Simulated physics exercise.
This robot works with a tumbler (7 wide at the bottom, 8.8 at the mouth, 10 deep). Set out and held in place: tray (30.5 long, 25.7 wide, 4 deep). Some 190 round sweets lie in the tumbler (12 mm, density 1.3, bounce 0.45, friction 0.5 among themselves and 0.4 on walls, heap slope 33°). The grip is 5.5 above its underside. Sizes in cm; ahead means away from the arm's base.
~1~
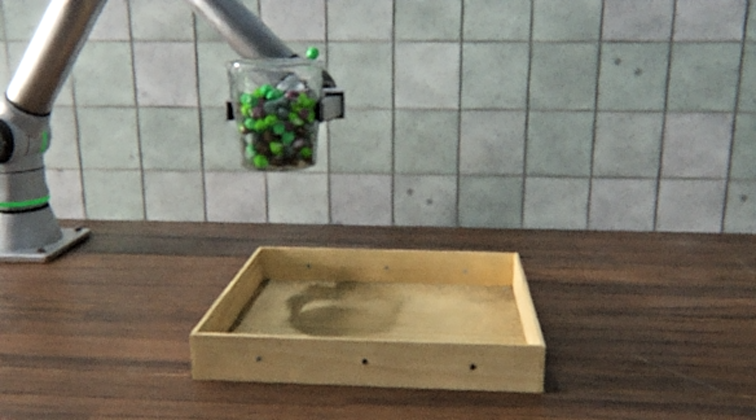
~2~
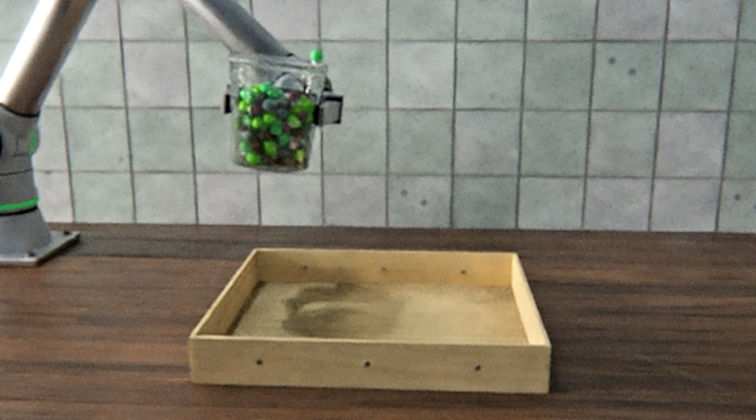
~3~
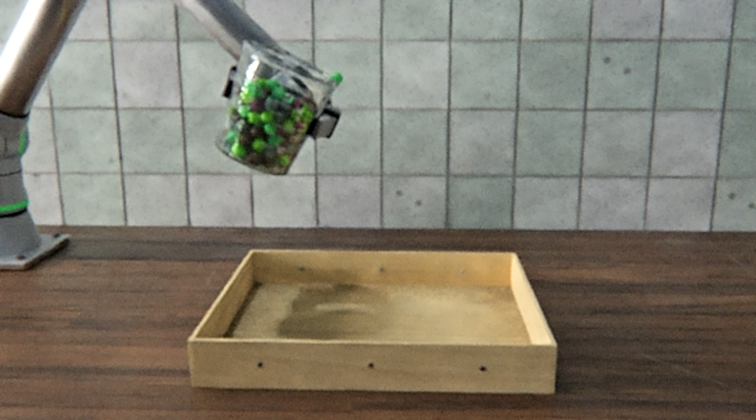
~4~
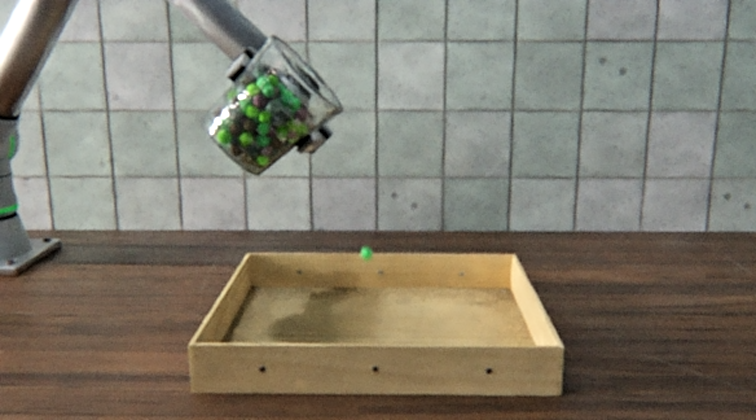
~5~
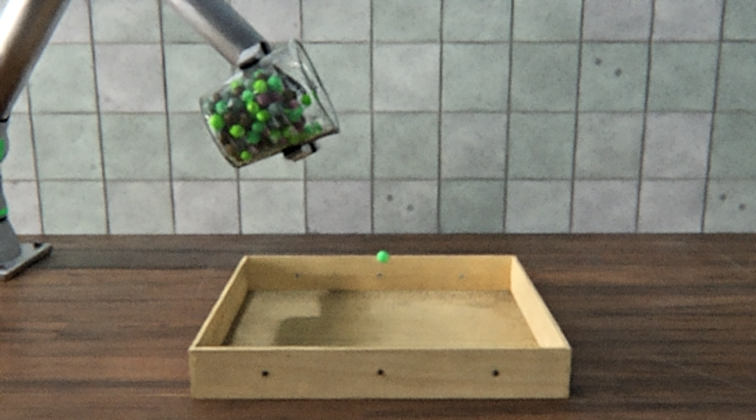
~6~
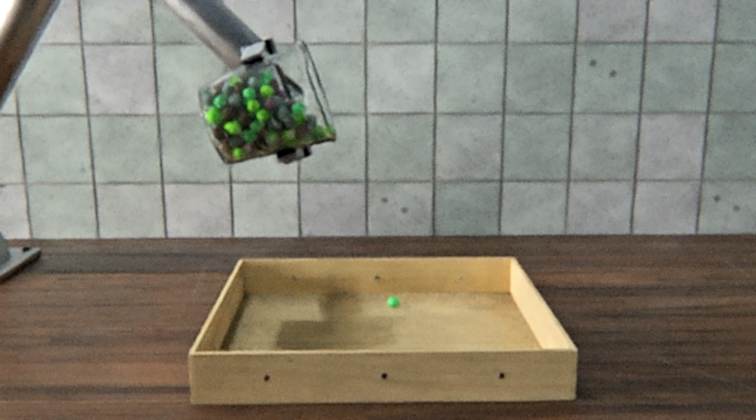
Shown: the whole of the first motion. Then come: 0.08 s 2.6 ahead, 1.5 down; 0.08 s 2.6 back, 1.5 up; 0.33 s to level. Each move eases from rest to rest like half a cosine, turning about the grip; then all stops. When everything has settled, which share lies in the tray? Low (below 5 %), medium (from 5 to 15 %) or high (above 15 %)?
In the tray the share is medium, from 5 to 15 %.
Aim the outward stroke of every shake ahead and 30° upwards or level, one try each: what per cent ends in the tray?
Some 50 and 35 per cent.
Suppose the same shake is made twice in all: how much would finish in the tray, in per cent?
In that case some 20 per cent.
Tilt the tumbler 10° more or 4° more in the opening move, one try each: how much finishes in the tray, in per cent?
Some 35 and 20 per cent.
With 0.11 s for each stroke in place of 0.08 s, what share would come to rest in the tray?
It would be near 10 per cent.
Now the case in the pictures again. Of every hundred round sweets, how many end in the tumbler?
About 90 per cent.
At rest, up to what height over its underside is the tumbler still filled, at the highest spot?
About 8.5 cm.
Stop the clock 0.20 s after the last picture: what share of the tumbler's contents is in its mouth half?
About 50 per cent.
Then, 0.20 s later, tilted 70° forward, highest piece 25 above the table; 177 in the tumbler, 1 in the tray, 10 in flight or on a rim.
Then, 0.39 s later, tilted 15° forward, highest piece 27 above the table; 168 in the tumbler, 17 in the tray, 3 in flight or on a rim.
Then, 0.69 s later, level, highest piece 26 above the table; 168 in the tumbler, 20 in the tray.
Then, 1.74 s later, level, highest piece 26 above the table; 168 in the tumbler, 20 in the tray.
At rest, 168 in the tumbler, 20 in the tray. That is 11 % in the tray.
